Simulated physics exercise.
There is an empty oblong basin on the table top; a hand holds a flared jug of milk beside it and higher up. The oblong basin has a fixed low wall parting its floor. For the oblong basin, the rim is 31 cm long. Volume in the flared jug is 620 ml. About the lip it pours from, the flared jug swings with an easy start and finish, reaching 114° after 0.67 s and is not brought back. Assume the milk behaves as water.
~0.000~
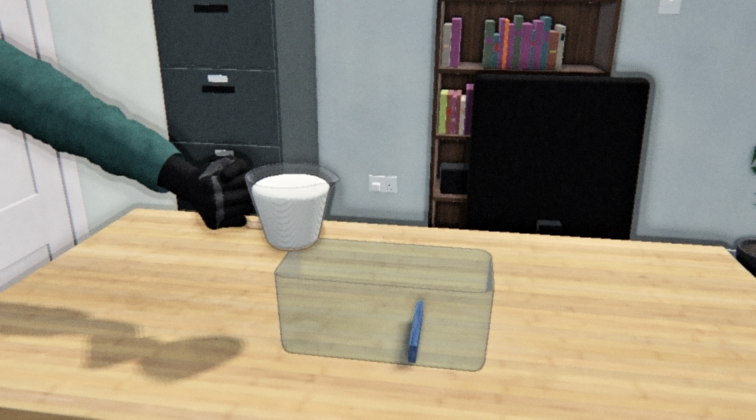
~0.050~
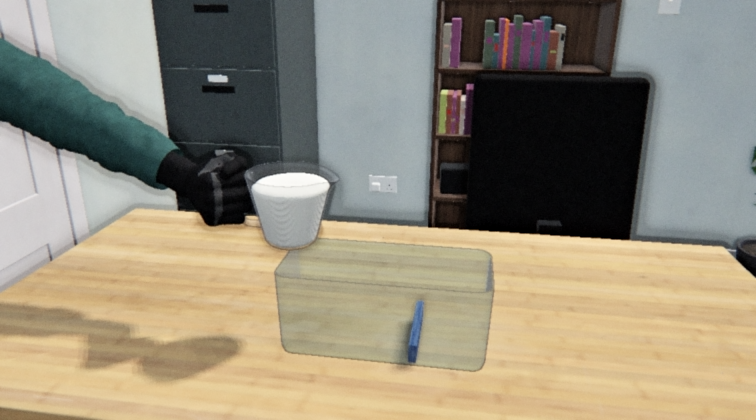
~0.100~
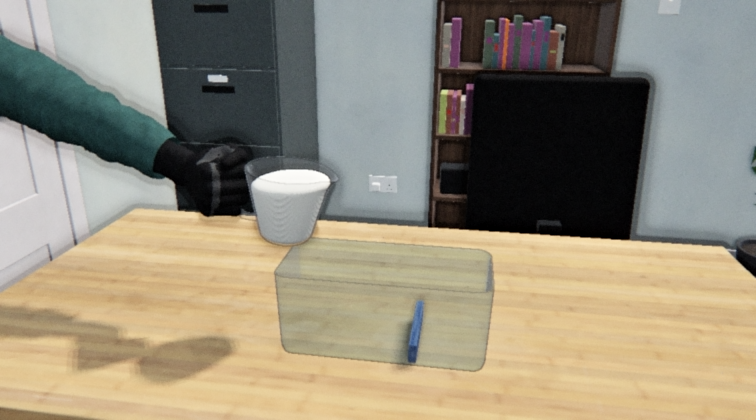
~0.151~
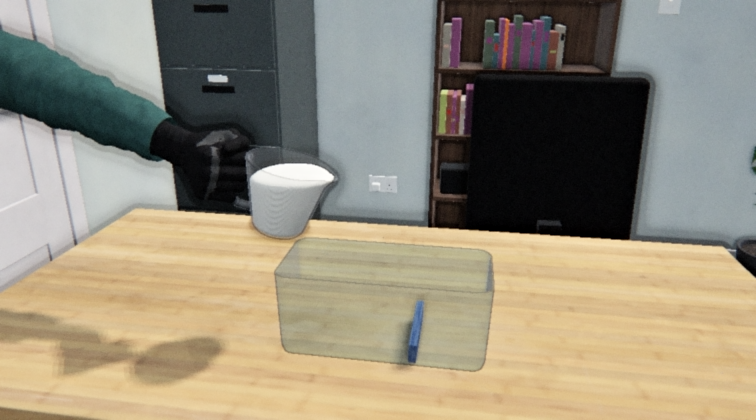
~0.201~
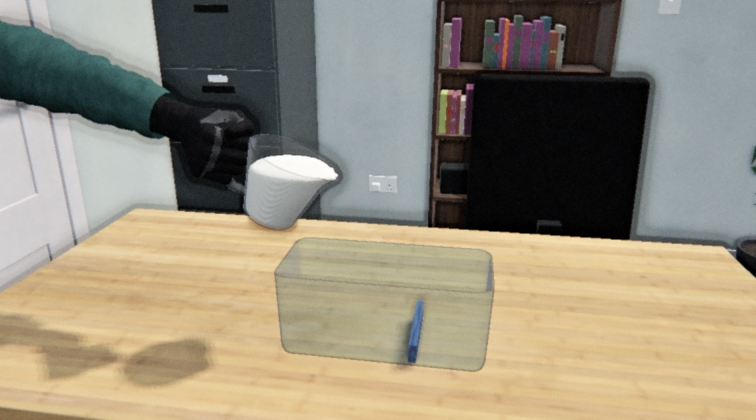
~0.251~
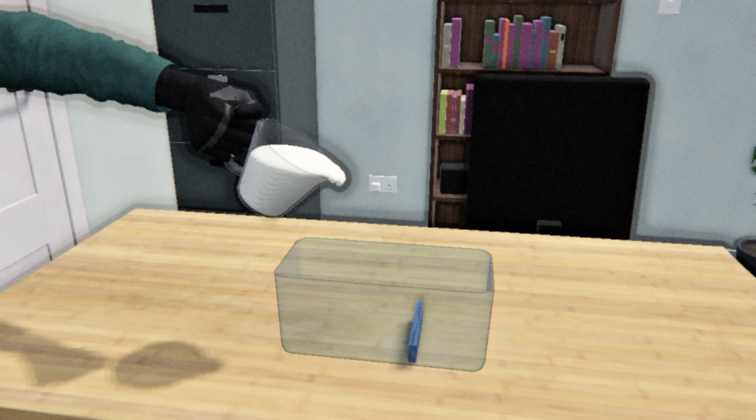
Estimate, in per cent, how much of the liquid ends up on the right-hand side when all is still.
38 %.
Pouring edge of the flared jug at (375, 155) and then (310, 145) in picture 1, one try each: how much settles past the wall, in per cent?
40 then 15 %.
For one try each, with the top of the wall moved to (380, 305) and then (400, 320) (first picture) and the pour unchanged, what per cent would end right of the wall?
80 % and 65 %.
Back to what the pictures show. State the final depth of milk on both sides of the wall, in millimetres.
I'd say close to 12 mm on the left, close to 18 mm on the right.
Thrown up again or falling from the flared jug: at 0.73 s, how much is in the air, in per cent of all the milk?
Around 16 percent of it is airborne.
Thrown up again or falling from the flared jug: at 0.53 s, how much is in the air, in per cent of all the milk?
Near 46 per cent at that moment.
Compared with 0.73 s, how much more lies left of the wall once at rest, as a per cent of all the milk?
Some 18 per cent.
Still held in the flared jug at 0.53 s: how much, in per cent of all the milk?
About 42 percent.
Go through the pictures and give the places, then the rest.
It leans 0°; its right rim is at (340, 179); the milk meets the walls at (256, 182) and (329, 187); the oblong basin's rim runs from (287, 256) to (492, 272); the wall's top is at (417, 322), in the first frame.
It leans 2°; its right rim is at (340, 179); the milk meets the walls at (255, 182) and (330, 185), in the second frame.
It leans 6°; its right rim is at (339, 179); the milk meets the walls at (255, 179) and (331, 181), in the third frame.
It leans 14°; its right rim is at (339, 179); the milk meets the walls at (254, 173) and (333, 177), in the fourth frame.
It leans 24°; its right rim is at (339, 179); the milk meets the walls at (253, 163) and (335, 174); 1 per cent is over the edge, in the fifth frame.
It leans 35°; its right rim is at (338, 179); the milk meets the walls at (252, 156) and (336, 171); 2 per cent is over the edge, in the sixth frame.
By 0.53 s the tilt is 102° and 42 per cent is still to pour, 12 is left of the wall and 0 right of it.
By 0.73 s the tilt is 114° and 1 per cent is still to pour, 34 is left of the wall and 50 right of it.
By 0.94 s the tilt is 114° and 0 per cent is still to pour, 43 is left of the wall and 38 right of it.
By 1.17 s the tilt is 114° and 0 per cent is still to pour, 52 is left of the wall and 38 right of it.
At rest 53 per cent lies left of the wall, 38 right of it and 9 outside.
